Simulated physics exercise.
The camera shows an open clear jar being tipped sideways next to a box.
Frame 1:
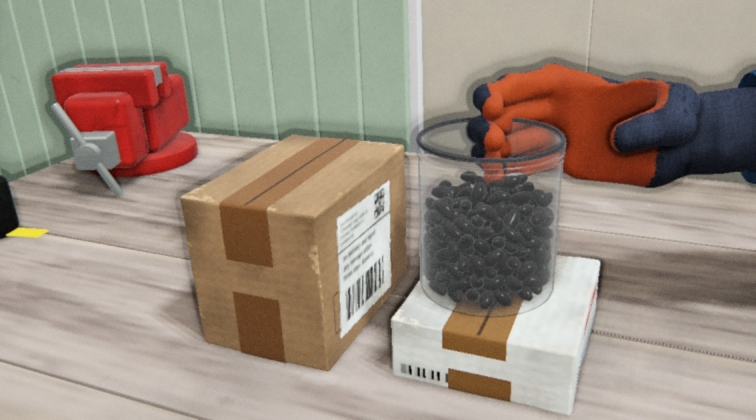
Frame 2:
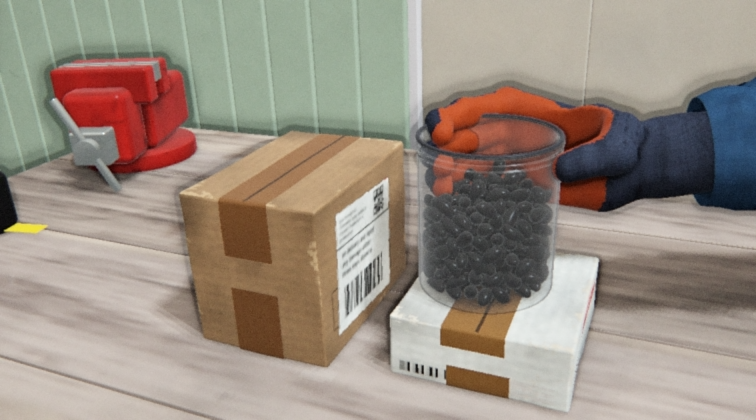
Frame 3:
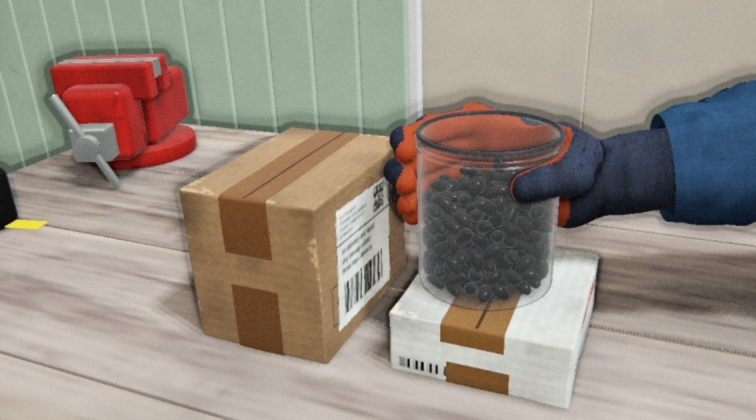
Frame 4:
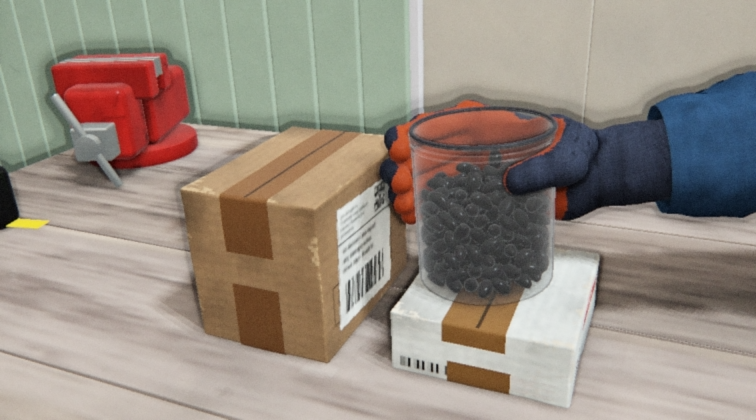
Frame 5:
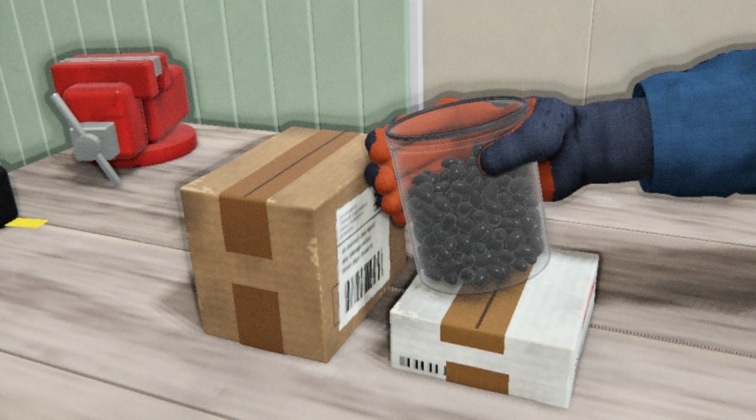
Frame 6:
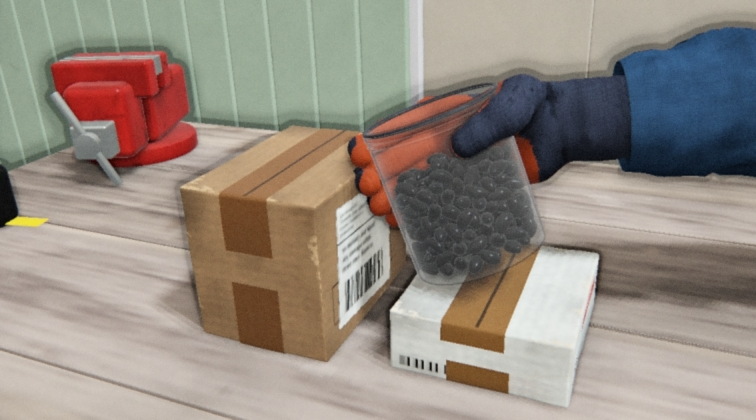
A hand in an orange and dark blue glove, its arm in a blue sleeve, reaches in from the right and closes around a clear jar of black beans. The jar stands on a white box beside a taller brown one, with a red vise behind on a pale wooden worktop, seen from slightly above. The hand lifts the jar slightly and tilts it leftward, while the camera stays still.
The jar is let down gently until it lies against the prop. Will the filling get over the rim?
Jar contents: Fully retained.
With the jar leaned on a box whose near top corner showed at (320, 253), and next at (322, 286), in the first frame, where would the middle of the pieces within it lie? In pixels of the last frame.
Try 1: Near (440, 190); try 2: Near (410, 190).
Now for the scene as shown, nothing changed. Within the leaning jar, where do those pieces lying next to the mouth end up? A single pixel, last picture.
(433, 155).
Then, 0.20 s later than the last frame, the jar leans 28°; everything is still inside.
Then, 0.37 s later than the last frame, the jar rests on the box at 29°; everything is still inside.
When it is over, the jar rests on the box at 29°; everything is still inside.
